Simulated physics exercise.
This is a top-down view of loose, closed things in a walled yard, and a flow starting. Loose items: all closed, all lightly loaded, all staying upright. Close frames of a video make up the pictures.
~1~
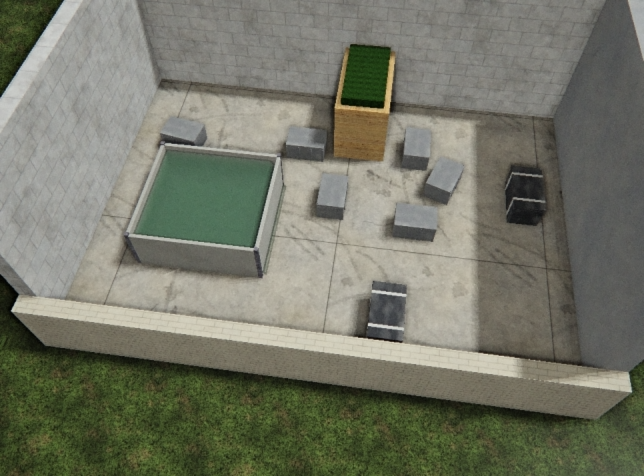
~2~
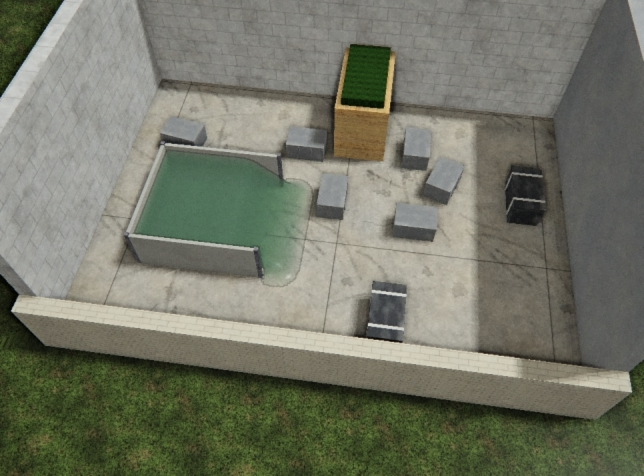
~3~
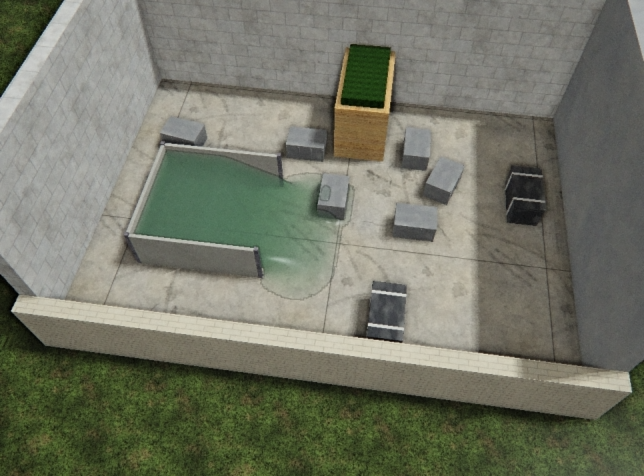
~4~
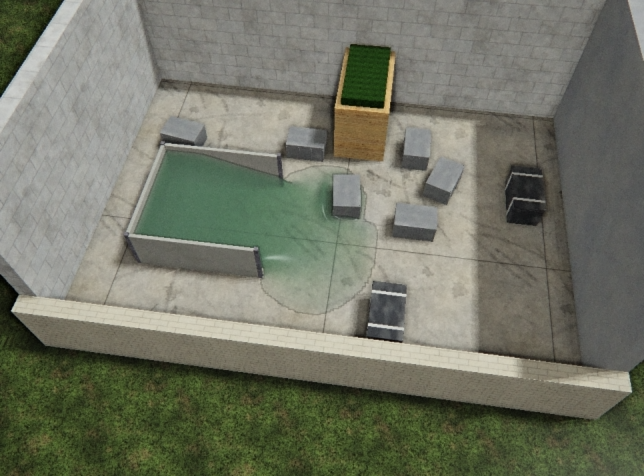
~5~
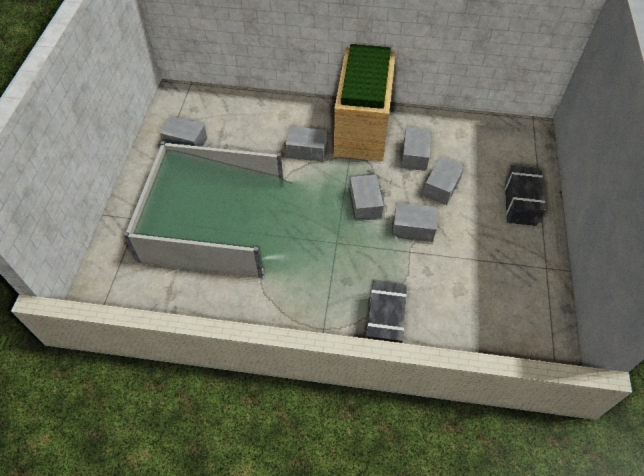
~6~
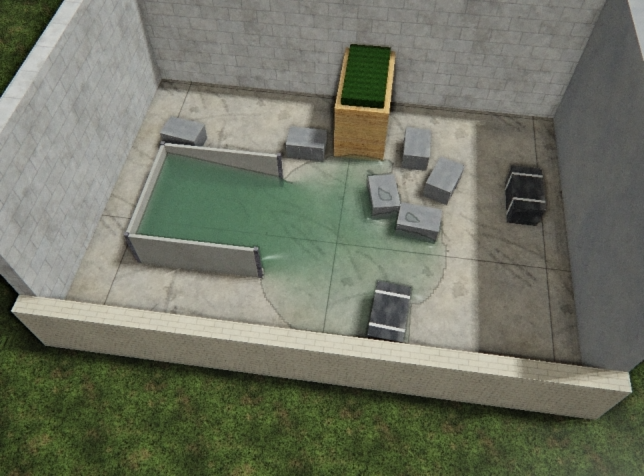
Green water pouring from an open-sided tank in a walled yard, spreading right across concrete and pushing one grey block along.
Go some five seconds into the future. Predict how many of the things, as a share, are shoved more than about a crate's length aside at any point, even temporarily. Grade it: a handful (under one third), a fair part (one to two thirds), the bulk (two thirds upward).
The bulk.
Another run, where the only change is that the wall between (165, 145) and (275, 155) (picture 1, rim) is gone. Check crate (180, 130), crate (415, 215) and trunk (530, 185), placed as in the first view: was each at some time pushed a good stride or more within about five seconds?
Lab note - in sequence: Made it that far; never that far; never that far.
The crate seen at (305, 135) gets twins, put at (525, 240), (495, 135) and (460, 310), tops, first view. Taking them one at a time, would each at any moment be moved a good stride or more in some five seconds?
In order: Shoved clear, shoved clear, then shoved clear.
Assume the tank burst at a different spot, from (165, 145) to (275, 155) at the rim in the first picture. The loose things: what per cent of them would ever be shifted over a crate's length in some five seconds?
Near 40 in a hundred.
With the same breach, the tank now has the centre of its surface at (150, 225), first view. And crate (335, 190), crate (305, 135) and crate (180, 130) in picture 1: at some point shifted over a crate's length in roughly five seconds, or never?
Taking them in turn: Got sent well off; kept near its start; kept near its start.
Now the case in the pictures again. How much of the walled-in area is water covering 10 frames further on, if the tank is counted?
Something close to 60 per cent.
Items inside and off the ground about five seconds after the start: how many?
I make it 6 of them.
A moment on, 1 of 8 are well off their spots; 0 afloat.
Next, 5 of 8 are well off their spots; 2 afloat.
Later, 6 of 8 are well off their spots; 5 afloat.
In the end, 6 of 8 are well off their spots, and 6 have been at some point; 6 afloat.
